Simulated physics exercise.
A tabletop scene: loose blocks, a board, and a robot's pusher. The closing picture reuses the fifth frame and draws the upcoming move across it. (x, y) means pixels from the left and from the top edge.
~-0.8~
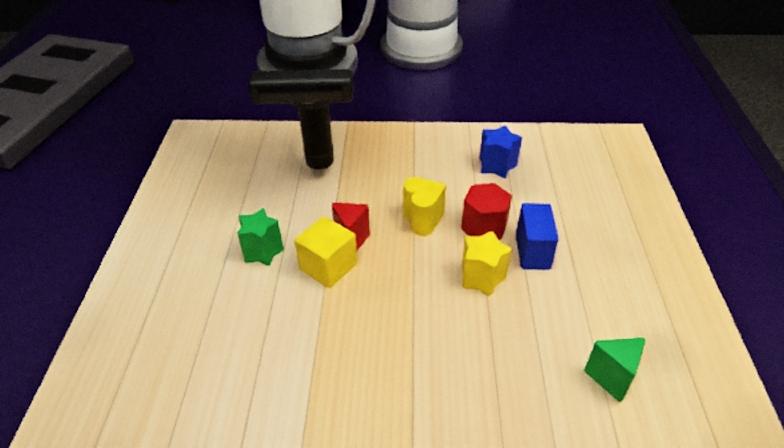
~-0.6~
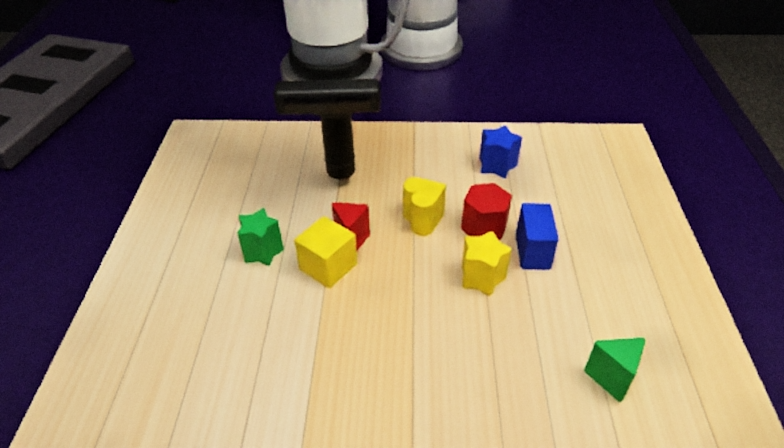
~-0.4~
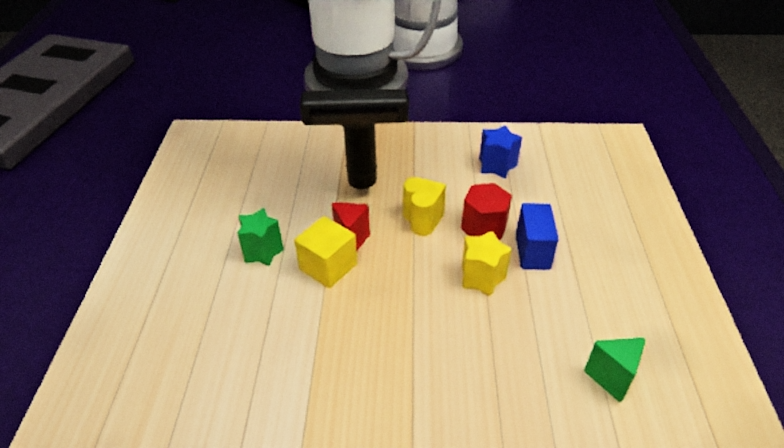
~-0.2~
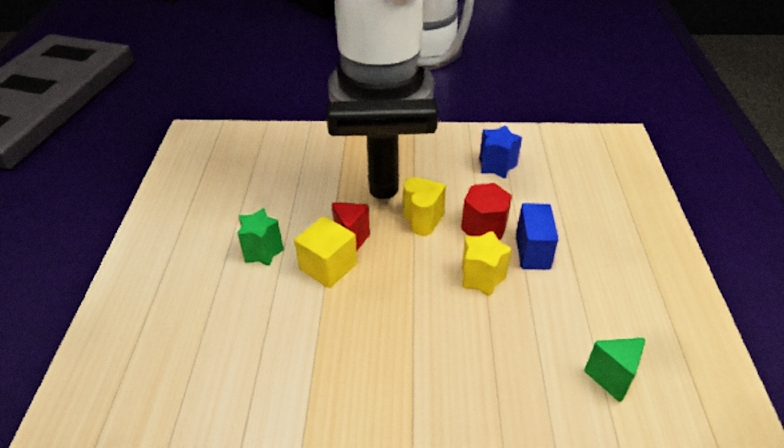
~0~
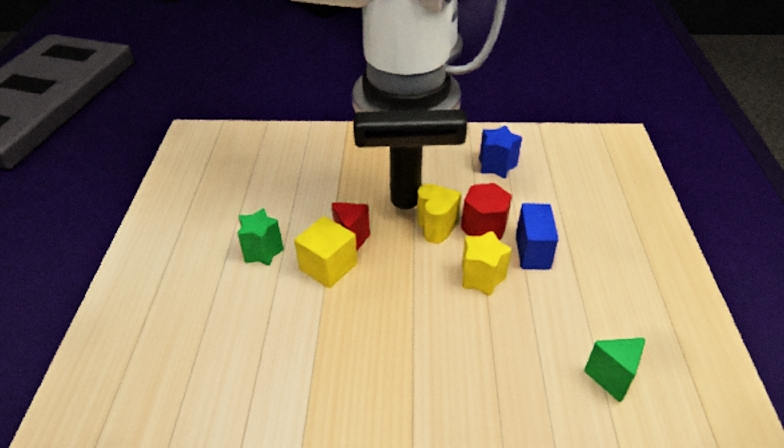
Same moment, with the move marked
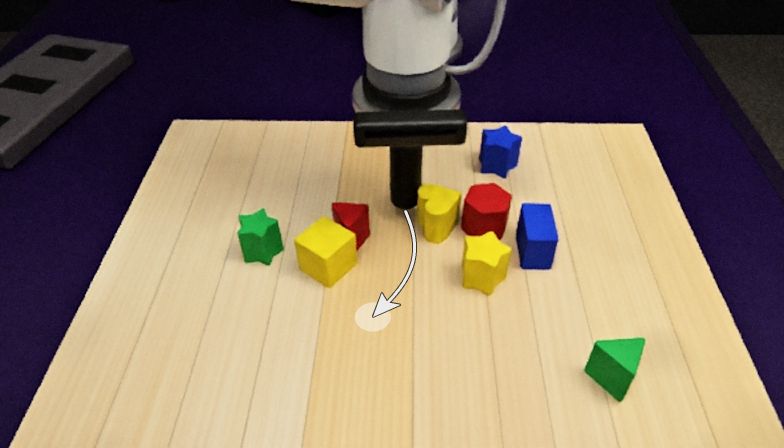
On a light wooden tabletop scattered with red, yellow, blue and green blocks, a robot's black pusher starts near the back, left of centre. It moves right and slightly toward the viewer, passing behind the red triangular block, then nudges the yellow heart block a little rightward, toward the red six-sided block.
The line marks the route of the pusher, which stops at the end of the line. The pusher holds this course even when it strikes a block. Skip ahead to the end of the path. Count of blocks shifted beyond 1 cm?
One block moves more than 1 cm.
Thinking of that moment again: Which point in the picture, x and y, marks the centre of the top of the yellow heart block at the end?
Final place: (457, 215).
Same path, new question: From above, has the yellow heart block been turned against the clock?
Yes, that is how it ends up.
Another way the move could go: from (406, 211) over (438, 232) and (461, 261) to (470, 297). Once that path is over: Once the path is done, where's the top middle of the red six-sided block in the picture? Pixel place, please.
(510, 204)
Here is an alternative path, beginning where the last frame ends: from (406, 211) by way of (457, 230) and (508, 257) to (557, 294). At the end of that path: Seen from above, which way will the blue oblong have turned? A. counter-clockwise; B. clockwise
Option B.
The line goes from (406, 211) by way of (415, 245) and (404, 282) to (373, 317).
What follows on the original path. One third of the way, pusher (415, 234); yellow heart block (457, 215), turned 50° anticlockwise; red six-sided block (493, 199).
Two thirds of the way, pusher (403, 272); yellow heart block (457, 215), turned 50° anticlockwise; red six-sided block (493, 199).
At the end, pusher (372, 306); red triangular block unmoved; yellow heart block (457, 215), turned 50° anticlockwise; red six-sided block (493, 199).
